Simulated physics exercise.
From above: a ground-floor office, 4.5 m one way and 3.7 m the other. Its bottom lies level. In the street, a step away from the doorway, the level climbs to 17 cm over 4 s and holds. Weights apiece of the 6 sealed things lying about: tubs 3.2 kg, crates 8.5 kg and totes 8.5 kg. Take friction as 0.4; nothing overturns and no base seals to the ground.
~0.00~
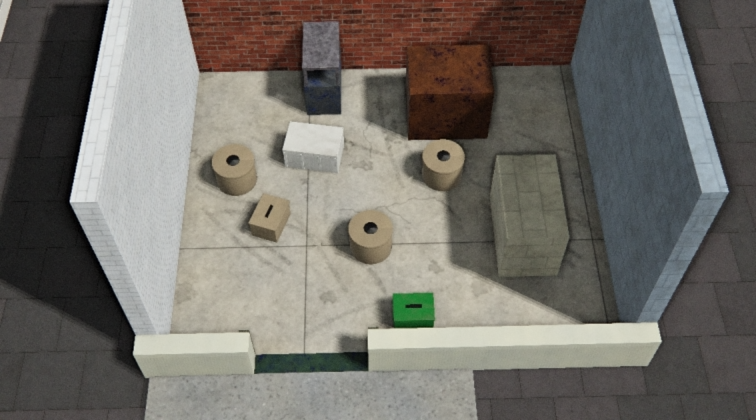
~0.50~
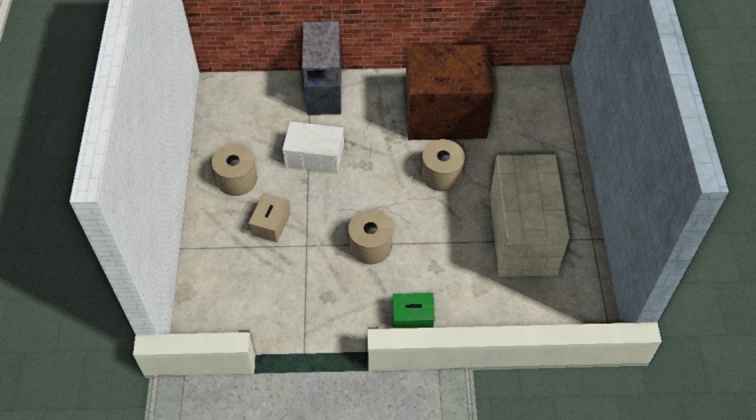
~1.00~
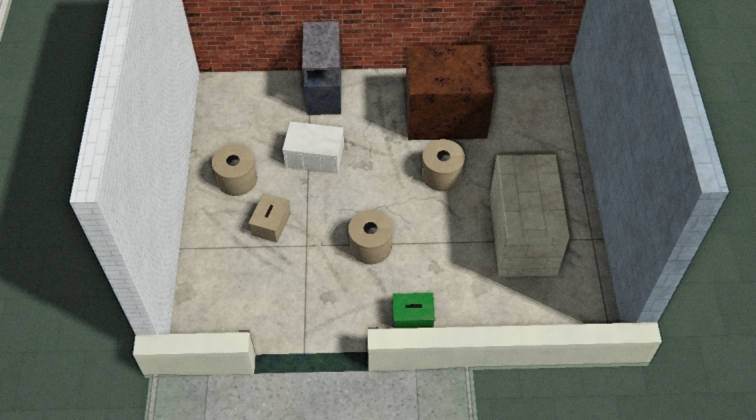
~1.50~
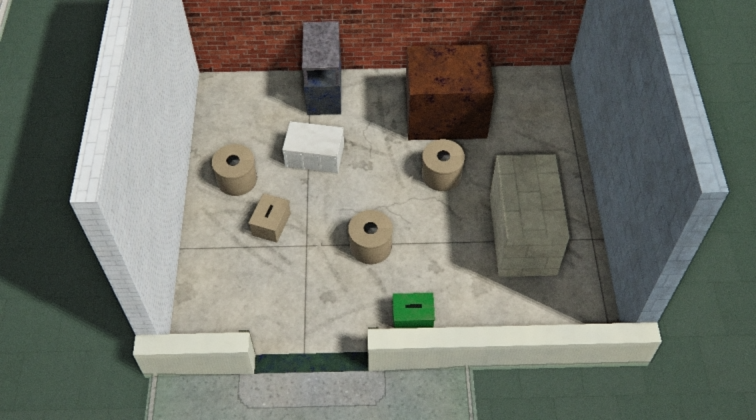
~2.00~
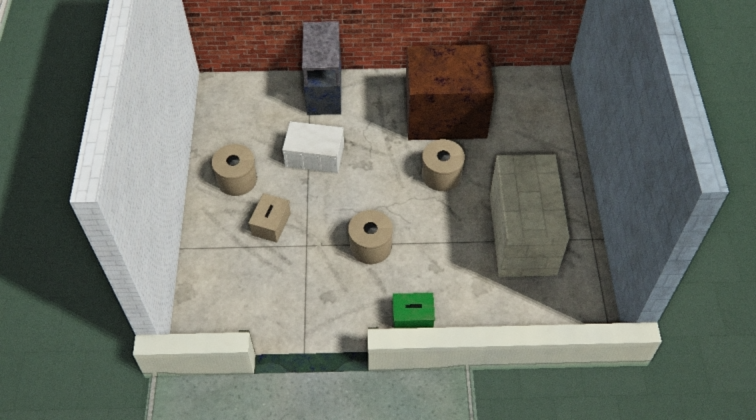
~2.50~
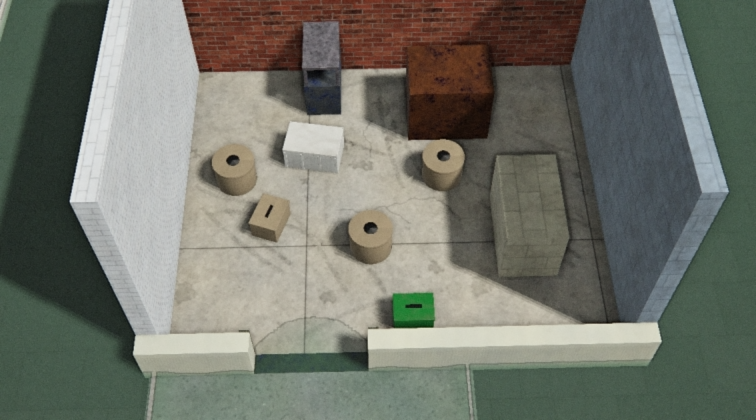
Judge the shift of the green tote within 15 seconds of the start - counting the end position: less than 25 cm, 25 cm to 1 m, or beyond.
The green tote barely shifts.
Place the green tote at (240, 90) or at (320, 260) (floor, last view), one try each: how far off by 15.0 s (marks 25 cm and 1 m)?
In that order: It moves a short way; it gets carried off.
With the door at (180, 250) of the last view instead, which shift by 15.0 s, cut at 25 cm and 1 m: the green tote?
In that case the green tote ends far away.
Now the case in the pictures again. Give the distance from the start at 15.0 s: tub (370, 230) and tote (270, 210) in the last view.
In that order: 200 cm, 150 cm.
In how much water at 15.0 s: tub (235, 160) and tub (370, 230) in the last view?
About 12 and 10 cm.
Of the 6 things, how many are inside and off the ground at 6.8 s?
2 of them.
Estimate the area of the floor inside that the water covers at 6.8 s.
About 11.5 m2.
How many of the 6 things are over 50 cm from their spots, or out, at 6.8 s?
3 of them.
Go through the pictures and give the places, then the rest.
The first picture shows the green tote at (414, 307) rests on the ground; water covers 0.0 m2; 0 of 6 have shifted.
The second picture shows the green tote at (414, 307) rests on the ground; 0.0 m2 under water; 0 of 6 have shifted.
The third picture shows the green tote at (414, 307), on the bottom; water covers 0.0 m2; 0 of 6 have shifted.
The fourth picture shows the green tote at (414, 307) rests on the ground; water covers 0.0 m2; 0 of 6 have shifted.
The fifth picture shows the green tote at (414, 307), on the bottom; 0.0 m2 under water; 0 of 6 have shifted.
The sixth picture shows the green tote at (414, 307), on the bottom; 0.3 m2 under water; 0 of 6 have shifted.
After 3.5 s the green tote is near (414, 307), 0.0 m from its start, aground; 0 afloat.
After 6.8 s the green tote is near (414, 307), 0.0 m from its start, aground; 2 afloat.
After 11.0 s the green tote is near (414, 307), 0.0 m from its start, aground; 5 afloat.
After 15.0 s the green tote is near (414, 307), 0.0 m from its start, aground; 5 afloat.
